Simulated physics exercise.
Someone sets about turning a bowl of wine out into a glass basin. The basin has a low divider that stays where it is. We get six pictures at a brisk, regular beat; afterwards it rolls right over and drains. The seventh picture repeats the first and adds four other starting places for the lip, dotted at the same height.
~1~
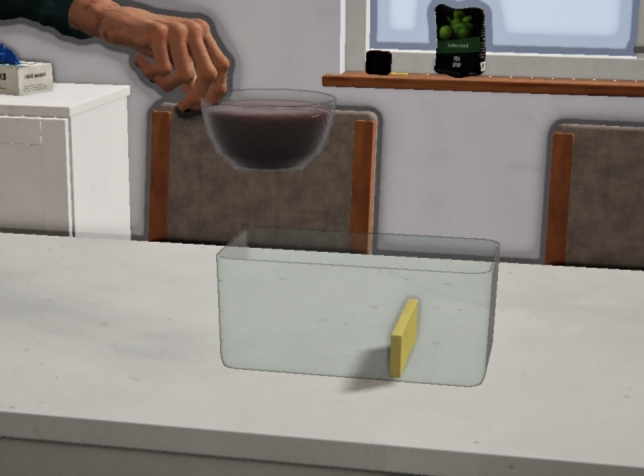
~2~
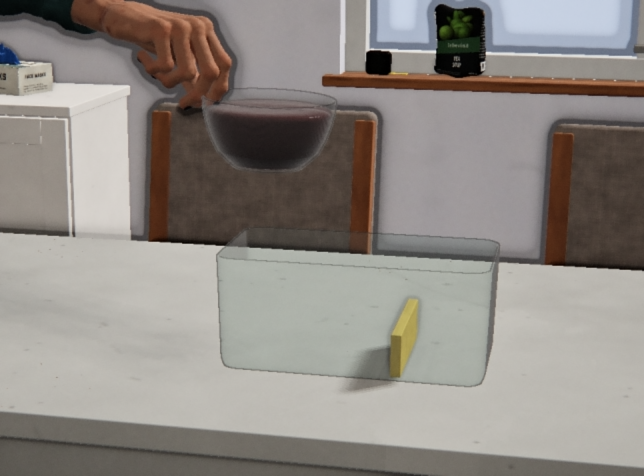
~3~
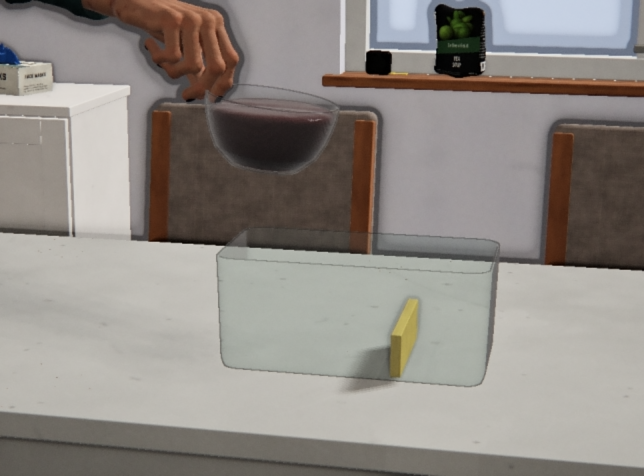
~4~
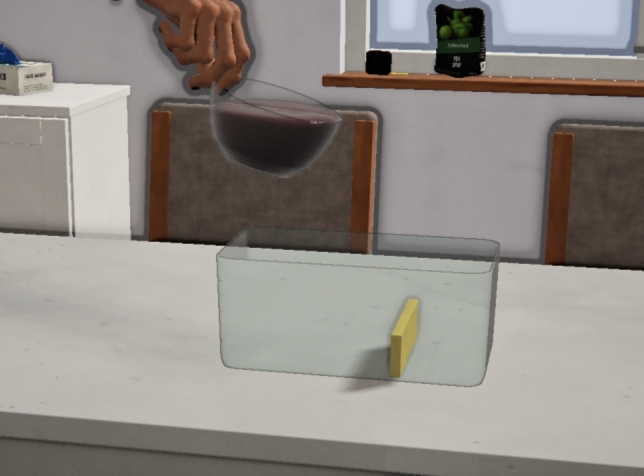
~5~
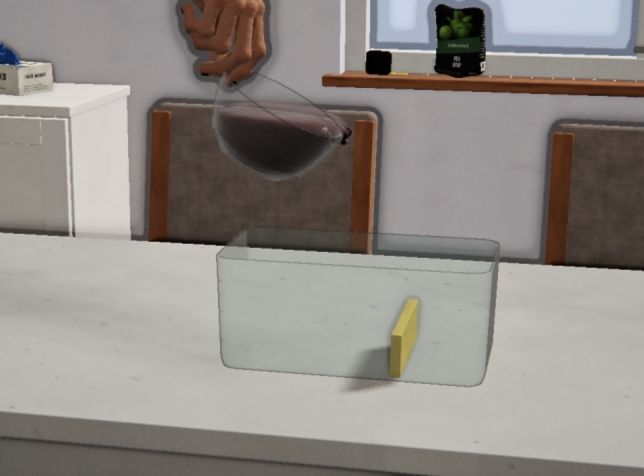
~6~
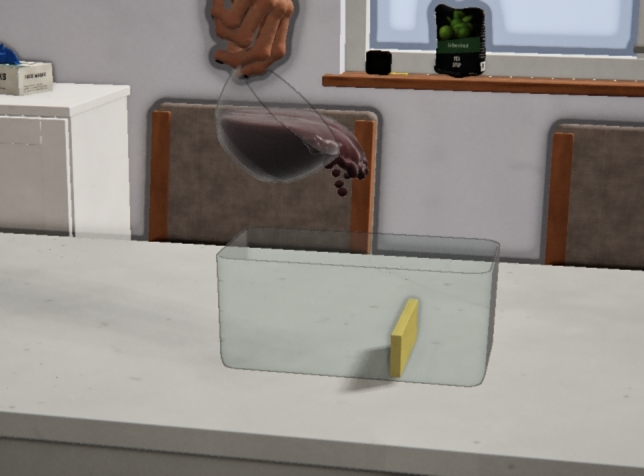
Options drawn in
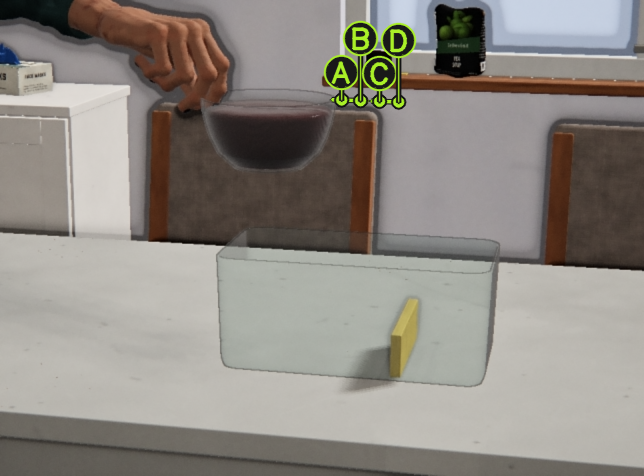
In a room with a pale countertop, brown chairs and a window behind it, the view is steady and looks slightly down. A hand at upper left holds a clear bowl of dark red wine above a transparent rectangular basin, in which a small yellow block stands right of centre. The hand tilts the bowl steadily rightward, and wine slips over its lip in dark drops.
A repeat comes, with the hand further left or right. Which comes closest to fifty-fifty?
The answer is dot B.
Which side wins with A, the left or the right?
More ends on the left.
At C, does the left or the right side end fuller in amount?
The right one.
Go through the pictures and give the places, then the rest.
Upright, lip at (332, 99); basin from (221, 365) to (485, 386); top of the wall at (405, 316); nothing has left yet.
Tipped about 2°, lip at (333, 102); nothing has left yet.
Tipped about 8°, lip at (336, 109); nothing has left yet.
Tipped about 17°, lip at (339, 120); nothing has left yet.
Tipped about 29°, lip at (340, 135); wine is over the lip, down to (344, 142).
Tipped about 43°, lip at (337, 152); wine is over the lip, down to (343, 193).
On the marked copy, A at (341, 100); B at (360, 100); C at (379, 101); D at (398, 102).
With A, about 68 % ends left of the wall and 30 % right of it.
With B, about 51 % ends left of the wall and 48 % right of it.
With C, about 32 % ends left of the wall and 66 % right of it.
With D, about 22 % ends left of the wall and 77 % right of it.
